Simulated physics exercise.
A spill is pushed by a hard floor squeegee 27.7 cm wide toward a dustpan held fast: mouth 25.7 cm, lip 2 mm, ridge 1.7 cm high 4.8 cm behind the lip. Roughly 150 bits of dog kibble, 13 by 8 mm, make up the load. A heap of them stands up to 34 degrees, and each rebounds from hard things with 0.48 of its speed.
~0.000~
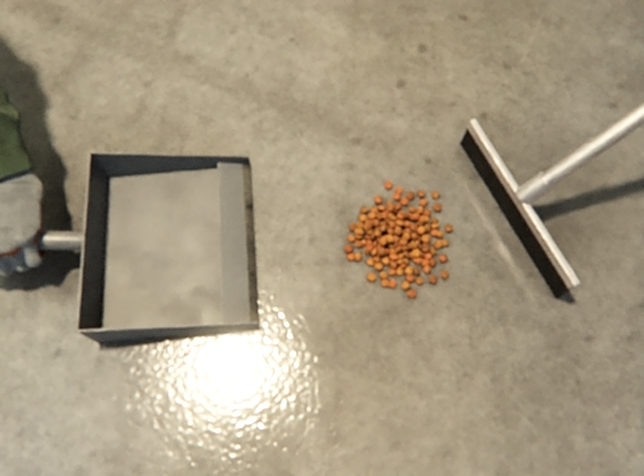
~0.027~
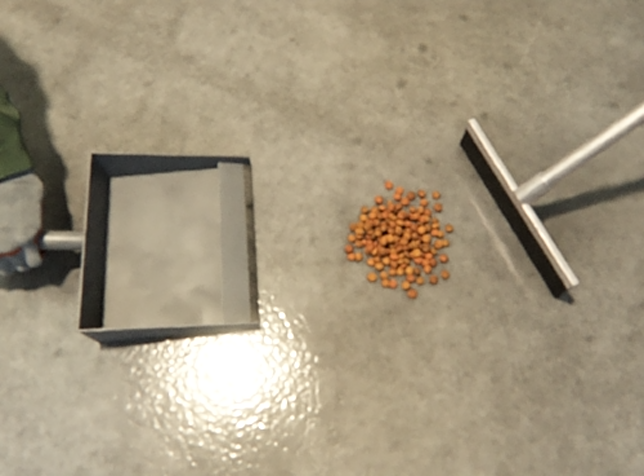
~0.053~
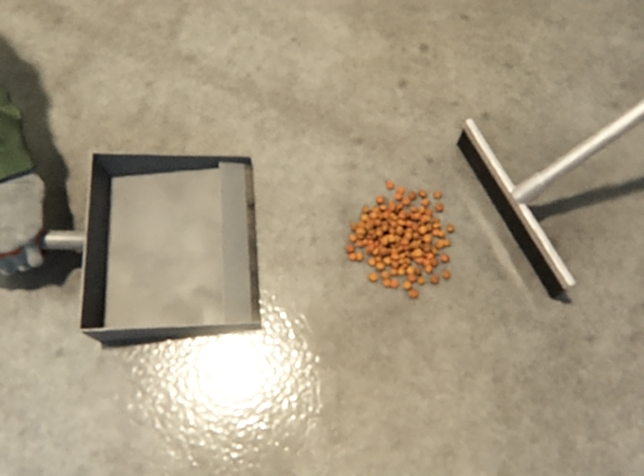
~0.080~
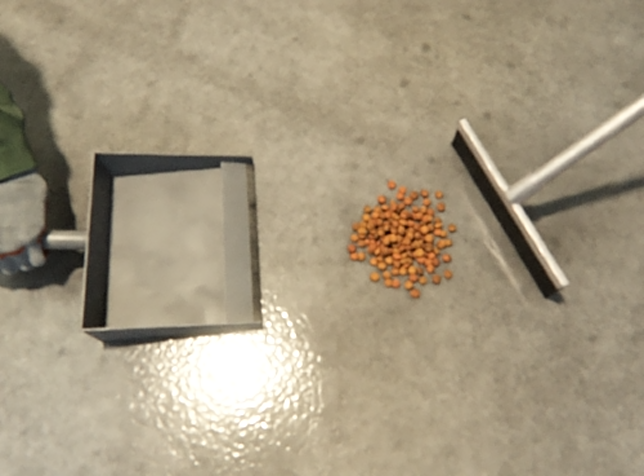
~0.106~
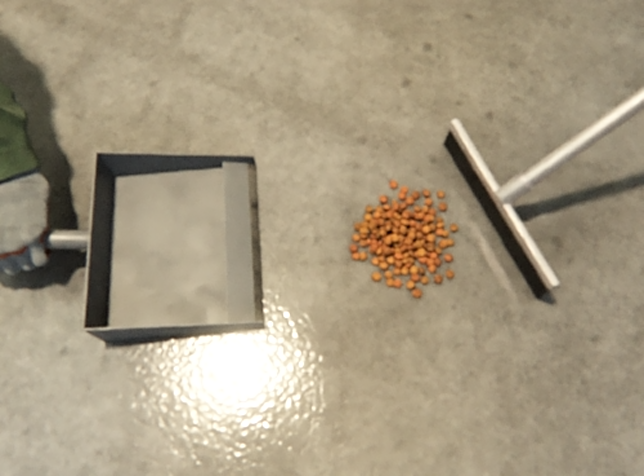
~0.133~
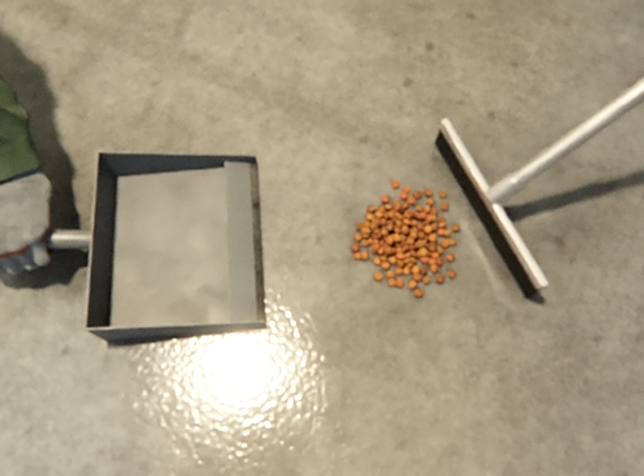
On a gray concrete floor, a squeegee slid a short way left toward a small pile of orange-brown kibble without touching it, while a gloved hand at the left held a dustpan nearly still.
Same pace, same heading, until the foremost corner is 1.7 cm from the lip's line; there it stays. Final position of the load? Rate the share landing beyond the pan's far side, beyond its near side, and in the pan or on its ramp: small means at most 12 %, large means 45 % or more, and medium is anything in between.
Shares: Past the pan's far side - small; past the pan's near side - small; in the pan or on its ramp - small.
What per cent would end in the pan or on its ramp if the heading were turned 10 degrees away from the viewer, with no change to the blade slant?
Roughly 0 percent.
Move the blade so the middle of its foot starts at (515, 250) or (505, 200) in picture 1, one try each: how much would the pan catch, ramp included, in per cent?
Around 10 percent, then around 0 percent.
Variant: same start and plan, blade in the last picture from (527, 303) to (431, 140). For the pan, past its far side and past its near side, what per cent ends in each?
Pan: 20, far side: 0, near side: 25.
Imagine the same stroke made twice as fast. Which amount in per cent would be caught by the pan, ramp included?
I'd put it at close to 35 per cent.
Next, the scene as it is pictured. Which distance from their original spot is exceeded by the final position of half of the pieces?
Around 18 centimetres.
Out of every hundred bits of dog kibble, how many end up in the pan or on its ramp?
Roughly 0 percent.
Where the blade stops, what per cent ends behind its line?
Around 5 per cent.
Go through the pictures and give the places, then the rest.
The first frame shows blade from (572, 284) to (472, 126), moved 0.0 cm, 0 of the pieces shifted so far; middle of the pieces at (396, 240); pan at (165, 249).
The second frame shows blade from (571, 284) to (471, 126), moved 0.2 cm, 0 of the pieces shifted so far; middle of the pieces at (397, 240).
The third frame shows blade from (567, 285) to (468, 126), moved 0.9 cm, 0 of the pieces shifted so far; middle of the pieces at (398, 240).
The fourth frame shows blade from (561, 285) to (462, 126), moved 2.0 cm, 0 of the pieces shifted so far; middle of the pieces at (400, 239).
The fifth frame shows blade from (551, 285) to (454, 126), moved 3.5 cm, 0 of the pieces shifted so far; middle of the pieces at (402, 239).
The sixth frame shows blade from (541, 285) to (444, 126), moved 5.3 cm, 0 of the pieces shifted so far; middle of the pieces at (403, 239); pan at (173, 248). The blade's pace is about 0.63 m/s, heading 3 degrees away from the viewer's side.
After 0.35 s, middle of the blade 19 cm from the lip; 0 % over the lip, far side 0 %, near side 0 %.
After 0.49 s, middle of the blade 10 cm from the lip; 0 % over the lip, far side 0 %, near side 5 %.
Then, at 0.76 s, middle of the blade 6 cm from the lip; 0 % over the lip, far side 0 %, near side 5 %.
By 1.1 s all is still; far side 0 %, near side 5 %, pan 0 %, in front of the lip or behind the blade 95 %.
